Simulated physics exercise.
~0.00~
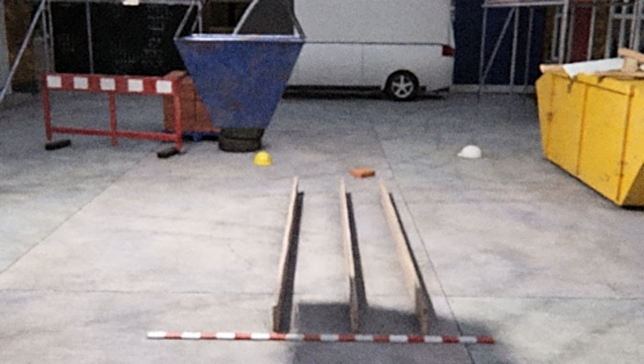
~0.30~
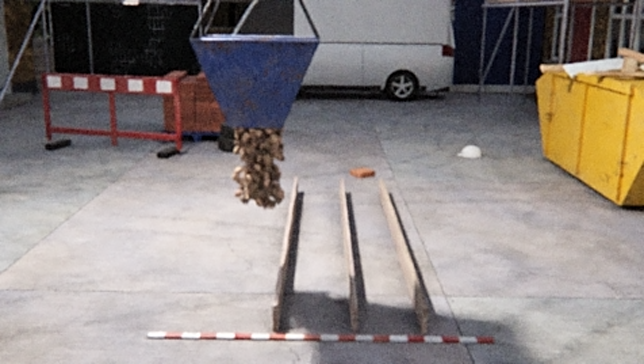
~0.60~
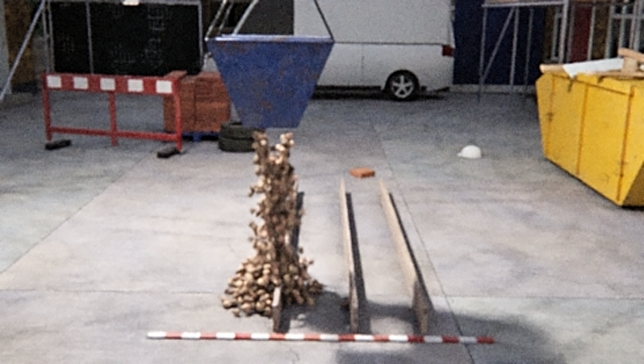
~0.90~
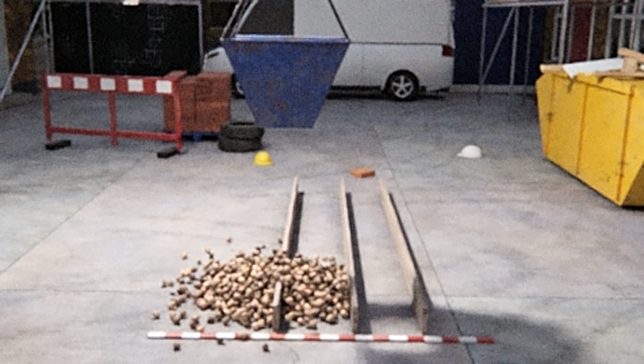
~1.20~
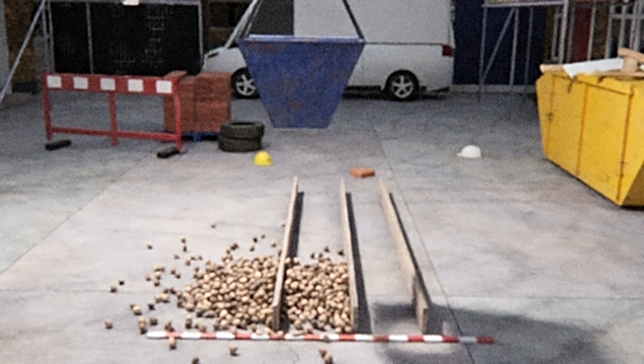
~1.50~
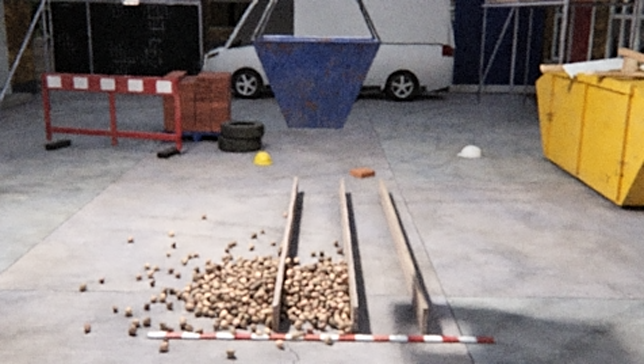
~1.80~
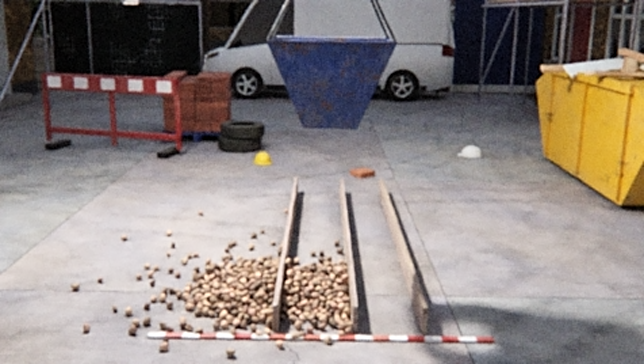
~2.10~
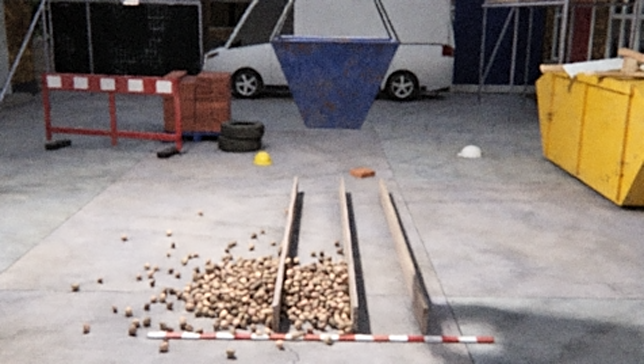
A concrete yard is seen from a fixed, slightly raised view, with a white van and scaffolding behind, a red barrier at left and a yellow skip at right. A blue crane skip hangs above three upright boards and a red and white staff. As it moves right, brown cobbles pour from its bottom and pile up around the left board. The skip empties and drifts farther right, then stops, while stones spread and settle. Over half lie left of the boards, the rest fill the left bay, and the right bay stays empty.
